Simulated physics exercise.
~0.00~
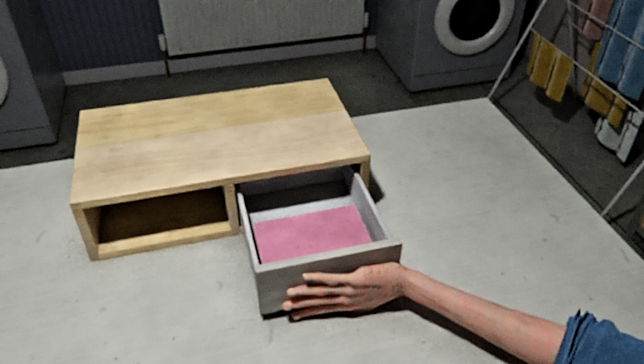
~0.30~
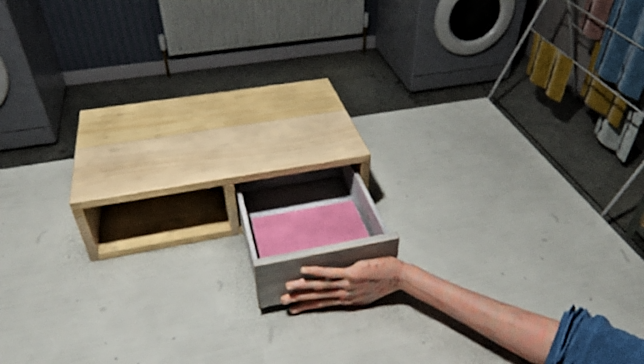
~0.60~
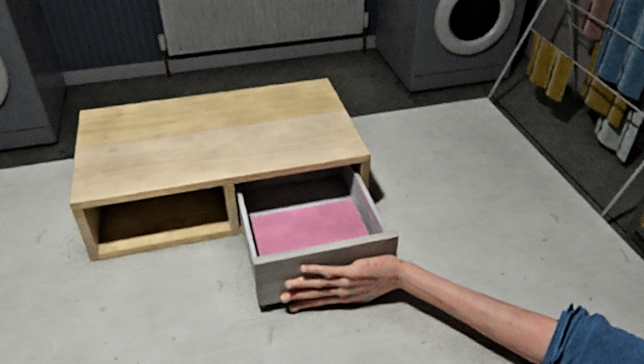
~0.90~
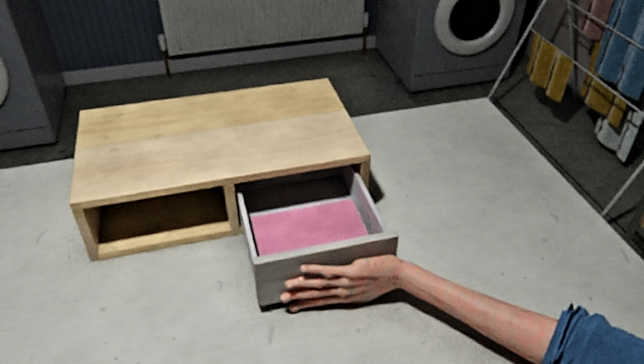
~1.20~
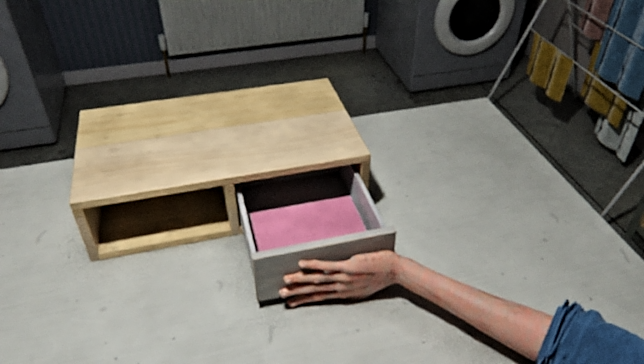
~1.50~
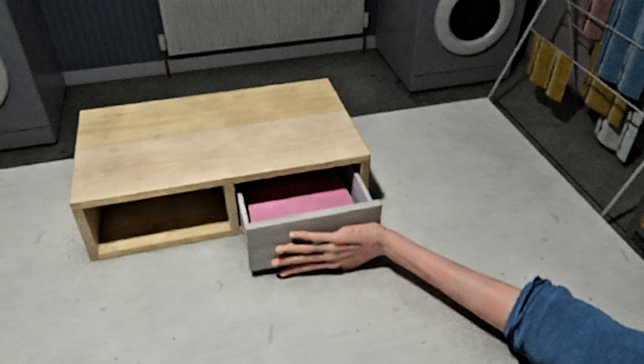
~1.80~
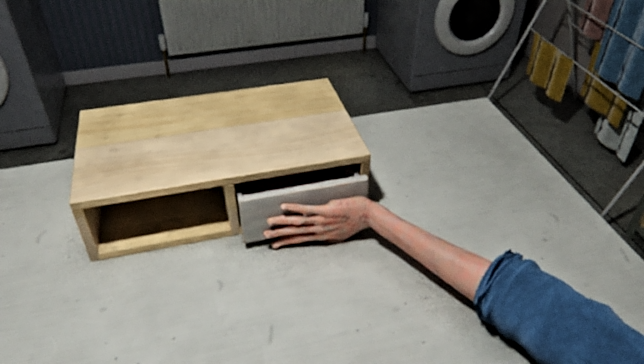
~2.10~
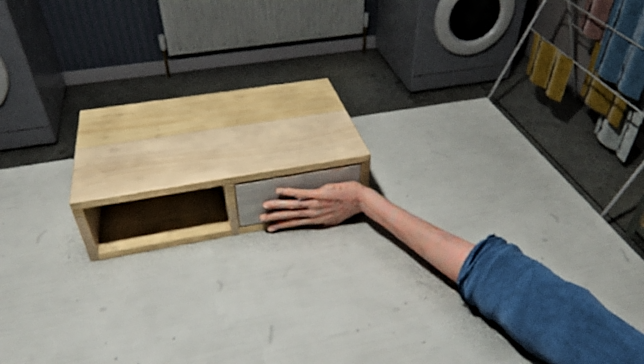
In what looks like a laundry room, with round-doored machines at the back and clothes hanging on a rack to the right, a low wooden chest sits on a pale surface. Its right-hand drawer is pulled open, showing a flat pink book inside, while the left compartment is open and empty. A hand in a blue sleeve rests against the drawer front and barely moves it at first. Then the hand pushes the drawer steadily inward, and the book slides out of sight beneath the top. The drawer closes fully, with the hand still on its front.
